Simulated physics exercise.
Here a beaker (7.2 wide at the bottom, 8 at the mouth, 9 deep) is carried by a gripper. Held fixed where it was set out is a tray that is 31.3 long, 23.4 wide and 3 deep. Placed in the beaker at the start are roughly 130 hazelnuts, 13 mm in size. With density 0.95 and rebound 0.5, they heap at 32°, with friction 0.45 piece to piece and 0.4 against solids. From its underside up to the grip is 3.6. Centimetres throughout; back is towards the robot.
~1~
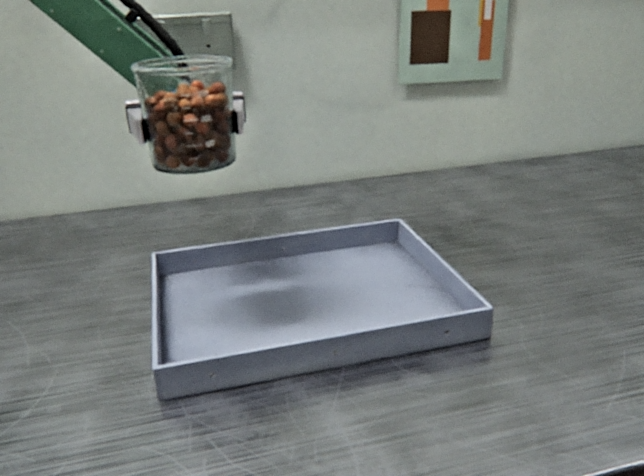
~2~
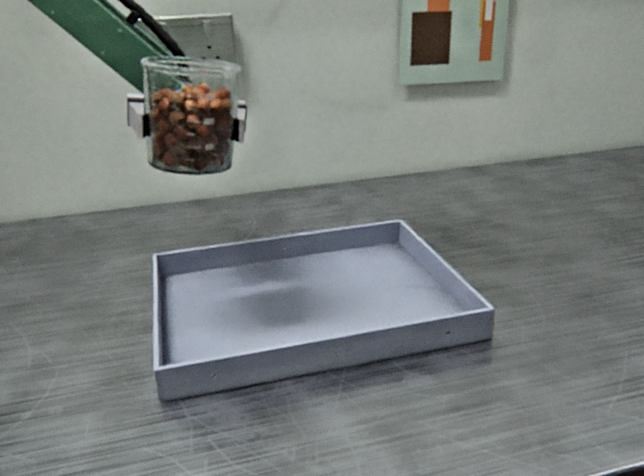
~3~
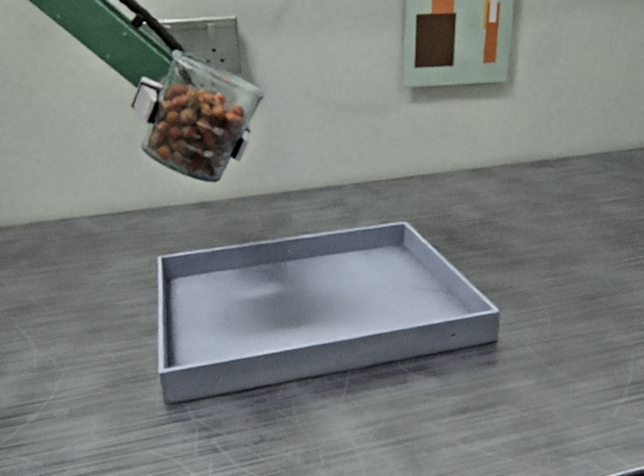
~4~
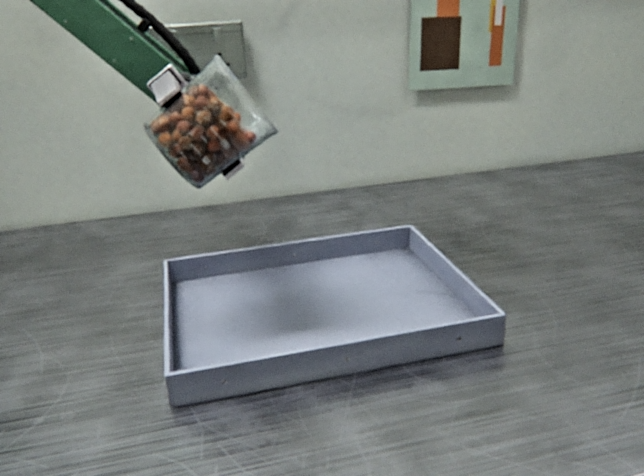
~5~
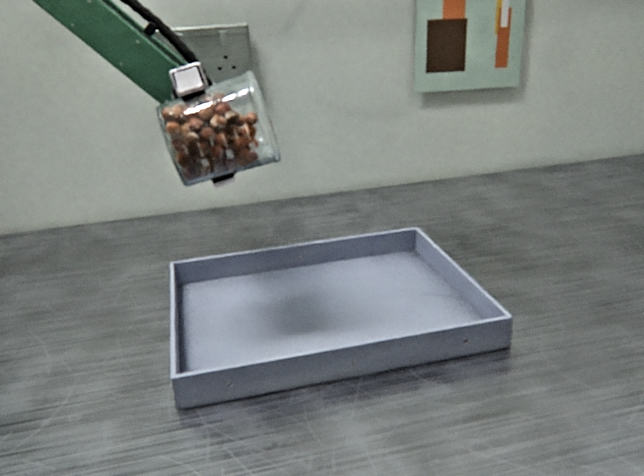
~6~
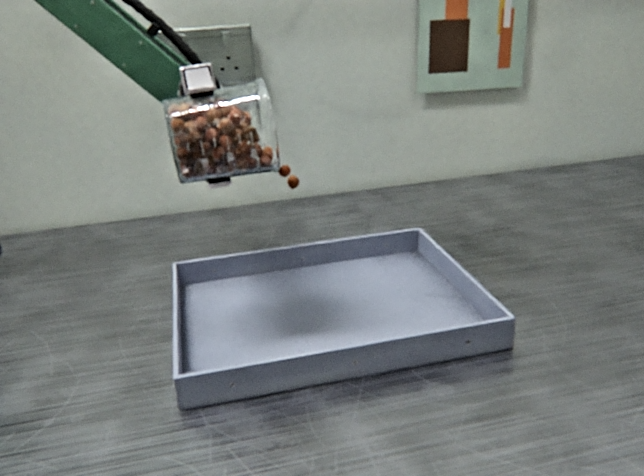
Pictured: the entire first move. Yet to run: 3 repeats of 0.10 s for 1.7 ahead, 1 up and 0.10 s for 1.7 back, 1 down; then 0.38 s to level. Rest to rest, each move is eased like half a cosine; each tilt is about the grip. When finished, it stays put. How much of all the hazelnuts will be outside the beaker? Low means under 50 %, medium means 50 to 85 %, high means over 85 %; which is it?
It is medium.
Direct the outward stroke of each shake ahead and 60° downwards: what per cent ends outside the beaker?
Some 25 in a hundred.
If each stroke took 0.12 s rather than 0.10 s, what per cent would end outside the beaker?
Roughly 60 percent would.
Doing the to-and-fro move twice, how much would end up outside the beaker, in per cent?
Roughly 60 percent.
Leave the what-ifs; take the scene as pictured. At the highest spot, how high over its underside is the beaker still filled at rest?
Around 4.0 cm above the underside.
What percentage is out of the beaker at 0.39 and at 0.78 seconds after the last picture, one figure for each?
Taking the two times in order, I'd say 40 and then 70 per cent.
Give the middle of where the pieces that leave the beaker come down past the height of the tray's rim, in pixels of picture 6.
Check roughly (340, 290) in the last picture.
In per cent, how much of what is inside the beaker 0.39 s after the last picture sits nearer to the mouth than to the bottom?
Roughly 75 %.
Then, 0.39 s after the last picture, tilted 86° forward, highest piece 21 above the table; 79 in the beaker, 36 in the tray, 17 in flight or on a rim.
Then, 0.78 s after the last picture, tilted 45° forward, highest piece 23 above the table; 93 in the tray, 38 in the beaker, 1 in flight or on a rim.
Then, 1.18 s after the last picture, level, highest piece 22 above the table; 94 in the tray, 38 in the beaker.
Then, 2.23 s after the last picture, level, highest piece 22 above the table; 94 in the tray, 38 in the beaker.
Final count, 94 in the tray, 38 in the beaker. That is 71 % outside the beaker.
